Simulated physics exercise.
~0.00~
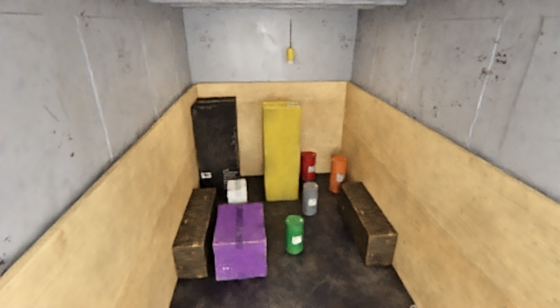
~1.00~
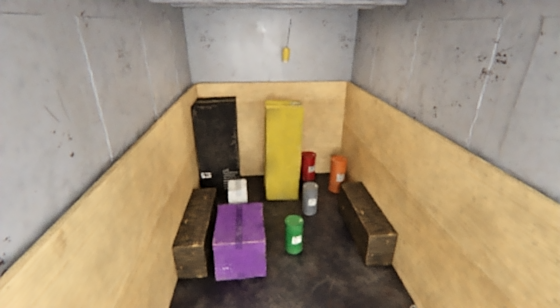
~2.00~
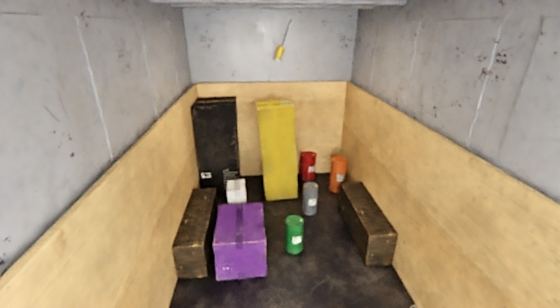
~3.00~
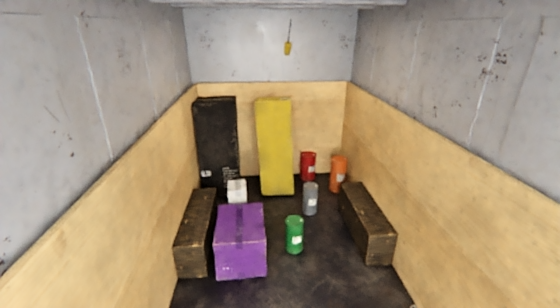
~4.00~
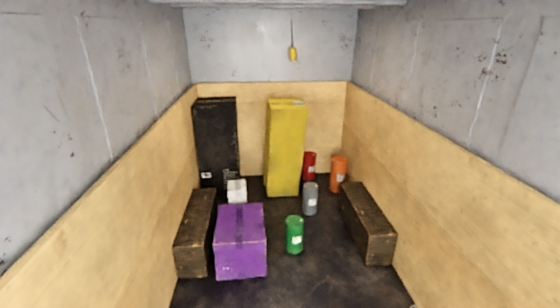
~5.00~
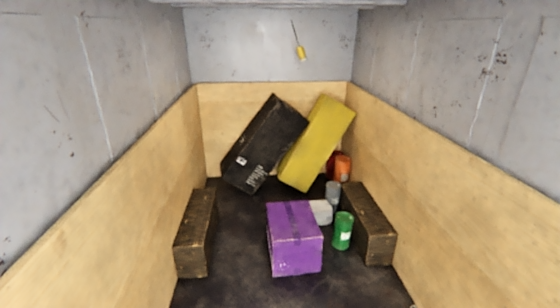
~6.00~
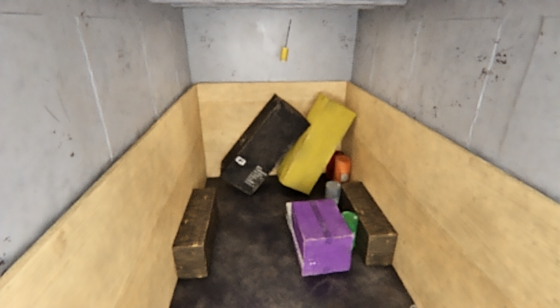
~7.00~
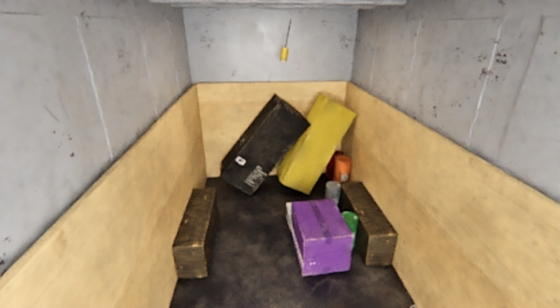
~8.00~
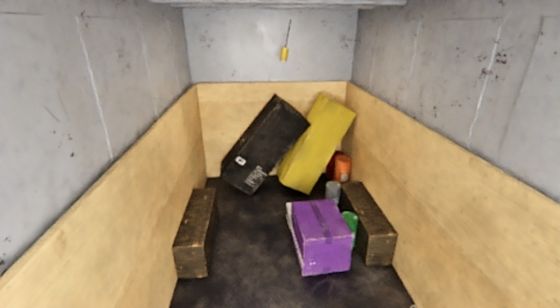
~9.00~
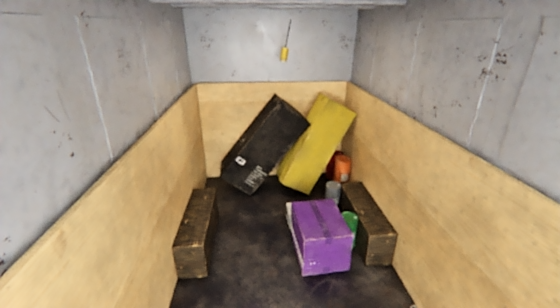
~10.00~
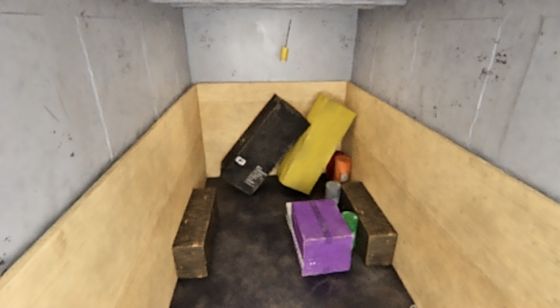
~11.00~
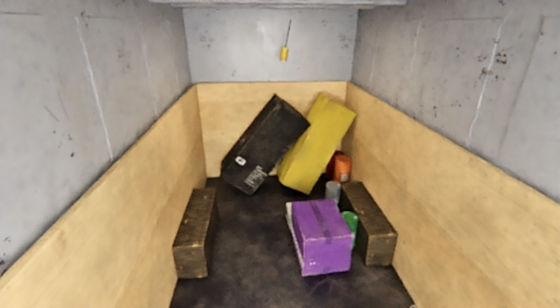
The tall yellow and black boxes in the back of a van tipped over to the right and stayed leaning there, after the yellow one had rocked slightly, while the purple box and the canisters slid right and ended bunched near the right side.
